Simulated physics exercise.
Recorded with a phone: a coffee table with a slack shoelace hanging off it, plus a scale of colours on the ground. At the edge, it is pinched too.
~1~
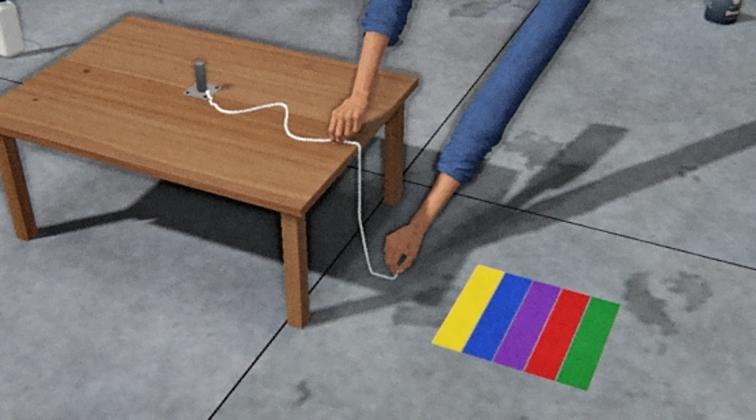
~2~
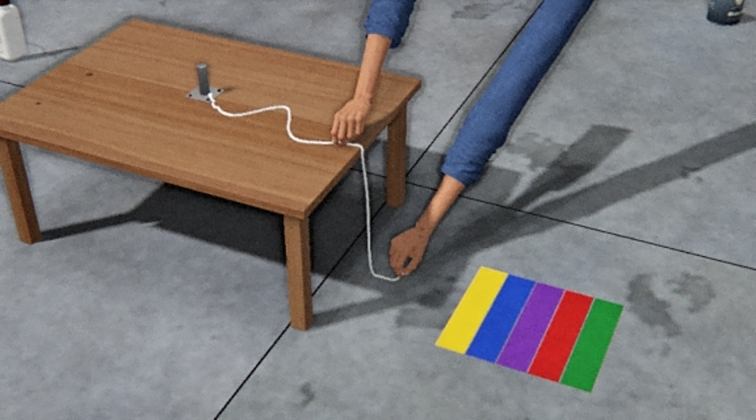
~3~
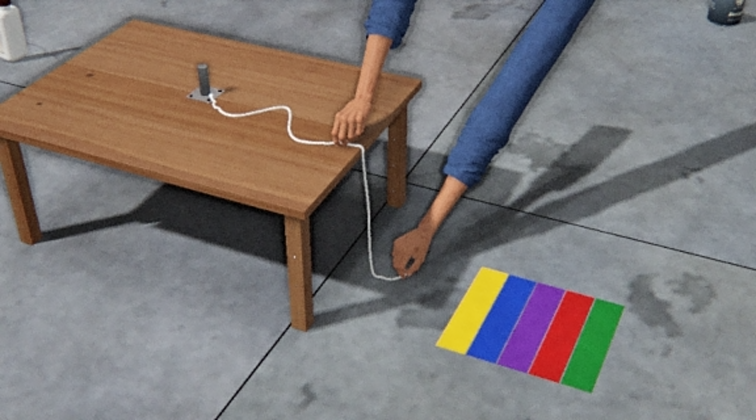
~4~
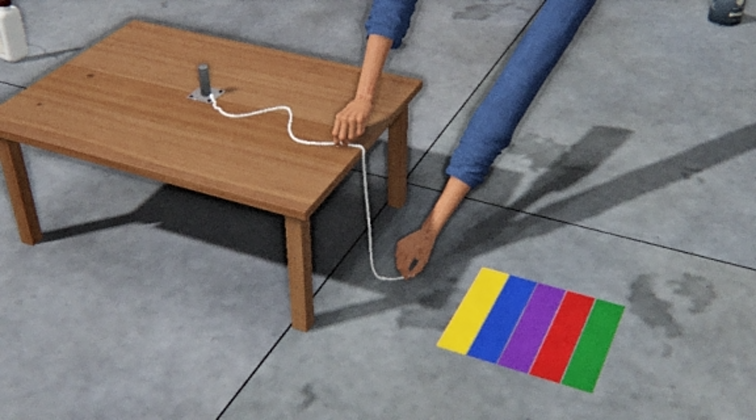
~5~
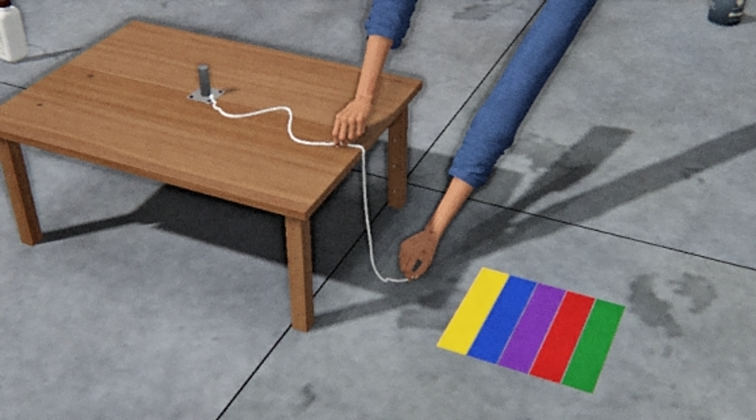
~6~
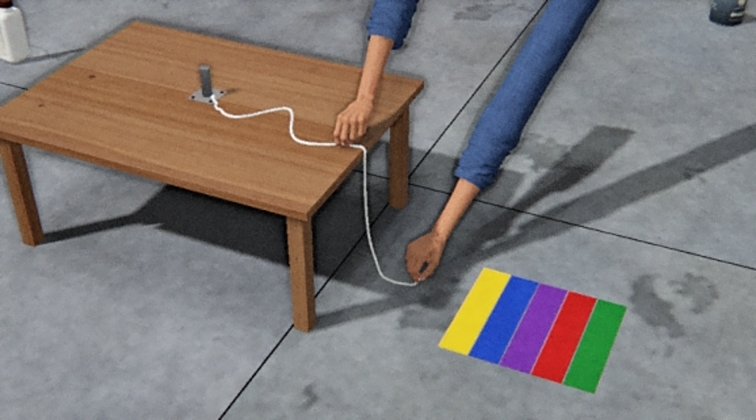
A hand moves the shoelace's lower end slightly right while another pinches it at the table edge.
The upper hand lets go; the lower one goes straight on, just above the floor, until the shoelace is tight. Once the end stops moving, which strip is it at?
It is at the red strip.
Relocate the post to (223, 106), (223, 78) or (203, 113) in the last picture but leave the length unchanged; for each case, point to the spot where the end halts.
The spots are near (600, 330), (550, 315) and (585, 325).
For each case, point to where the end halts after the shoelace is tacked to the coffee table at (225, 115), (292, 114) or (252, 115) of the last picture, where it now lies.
Pixel places, try by try: (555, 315), (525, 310), (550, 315).
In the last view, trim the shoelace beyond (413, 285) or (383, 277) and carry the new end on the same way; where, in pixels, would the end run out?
In order, around (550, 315) and (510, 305).
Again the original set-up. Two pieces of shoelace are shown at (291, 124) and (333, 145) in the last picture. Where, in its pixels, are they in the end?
I'd say about (329, 132) for one and about (388, 163) for the other.
Soon after, end near (510, 304); over blue.
After that, end near (545, 314); over purple.
At the stop, end near (566, 320); over red. It halts on the red strip.
